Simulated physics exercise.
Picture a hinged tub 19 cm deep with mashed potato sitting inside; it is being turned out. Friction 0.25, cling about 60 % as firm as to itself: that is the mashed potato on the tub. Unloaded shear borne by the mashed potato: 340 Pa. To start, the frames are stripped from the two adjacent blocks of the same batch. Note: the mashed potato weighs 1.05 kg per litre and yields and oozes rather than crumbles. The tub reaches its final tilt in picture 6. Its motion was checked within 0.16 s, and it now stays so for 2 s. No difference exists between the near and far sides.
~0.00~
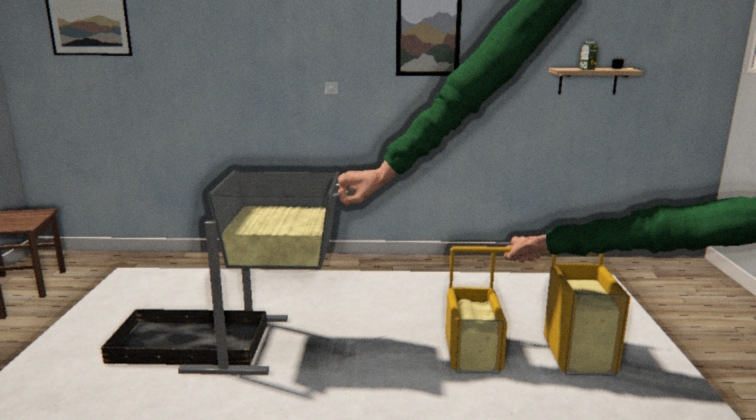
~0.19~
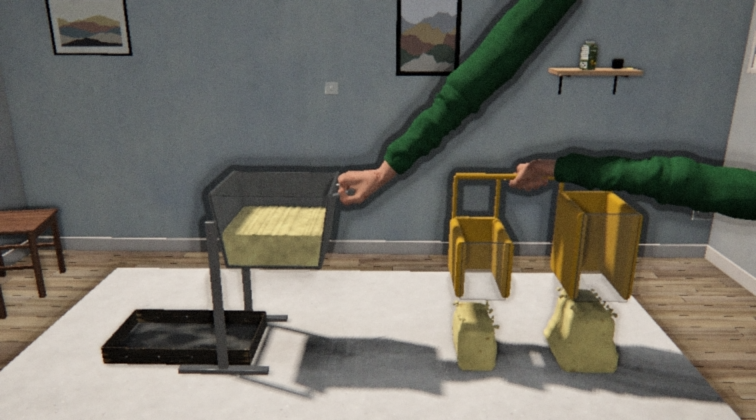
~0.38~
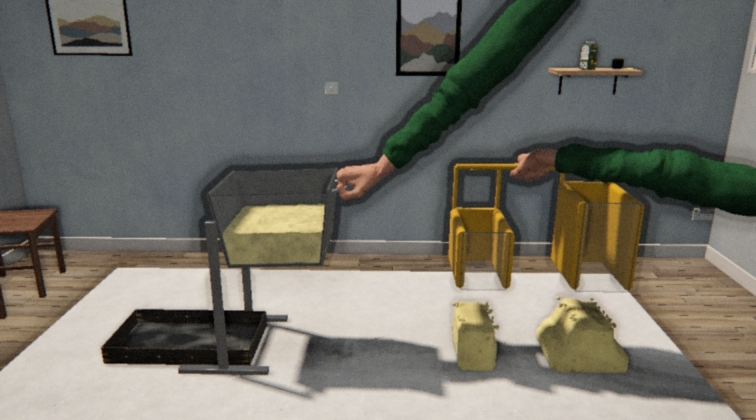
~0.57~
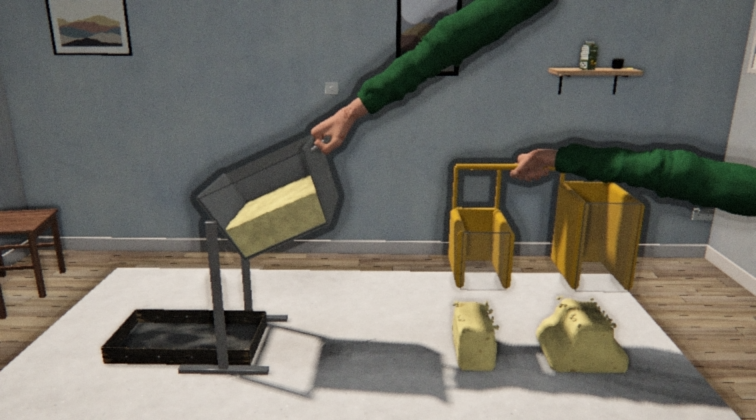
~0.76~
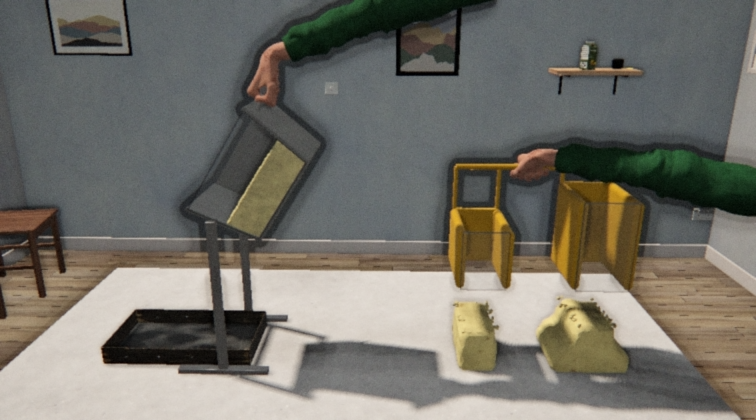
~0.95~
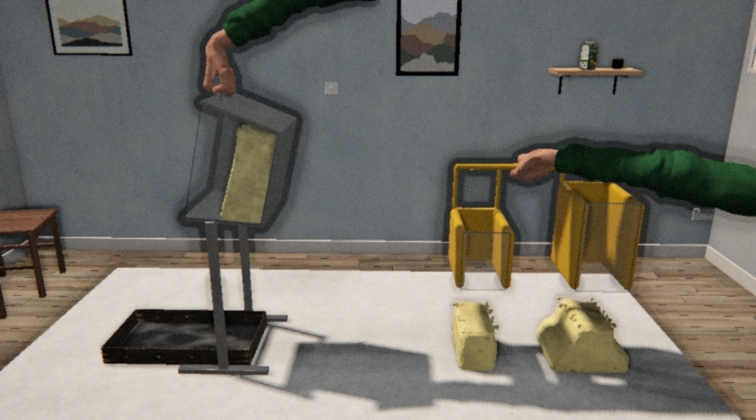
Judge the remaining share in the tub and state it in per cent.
The remaining share is close to 100 %.
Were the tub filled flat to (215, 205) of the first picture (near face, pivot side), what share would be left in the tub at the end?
That works out near 45 %.
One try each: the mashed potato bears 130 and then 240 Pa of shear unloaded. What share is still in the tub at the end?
Going in order, it's 60 % and then 85 %.
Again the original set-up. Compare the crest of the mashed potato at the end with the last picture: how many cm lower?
Roughly 7 cm.
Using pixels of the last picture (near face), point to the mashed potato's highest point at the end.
The highest point is near (225, 159) in the last picture.
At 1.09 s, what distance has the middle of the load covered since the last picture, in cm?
Shift: Some 4 cm.
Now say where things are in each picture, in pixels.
Handle-side rim at (327, 196), tilt 0 degrees; highest point of the mashed potato at (248, 234); test blocks 12 cm, 19 cm high (left to right), in the first picture.
Handle-side rim at (327, 196), tilt 0 degrees; highest point of the mashed potato at (248, 234); test blocks 12 cm, 16 cm high (left to right), in the second picture.
Handle-side rim at (326, 191), tilt 2 degrees; highest point of the mashed potato at (315, 231); test blocks 12 cm, 14 cm high (left to right), in the third picture.
Handle-side rim at (302, 150), tilt 25 degrees; highest point of the mashed potato at (315, 193); test blocks 12 cm, 13 cm high (left to right), in the fourth picture.
Handle-side rim at (242, 111), tilt 58 degrees; highest point of the mashed potato at (279, 143); test blocks 12 cm, 13 cm high (left to right), in the fifth picture.
Handle-side rim at (201, 105), tilt 77 degrees; highest point of the mashed potato at (241, 131); test blocks 12 cm, 13 cm high (left to right), in the sixth picture.
By 1.09 s, the tub is at 77 degrees and holds 100 %.
By 1.26 s, the tub is at 77 degrees and holds 100 %.
By 1.43 s, the tub is at 77 degrees and holds 100 %.
By 1.60 s, the tub is at 77 degrees and holds 100 %.
By 2.95 s, at the end, the tub is at 77 degrees and holds 100 %.
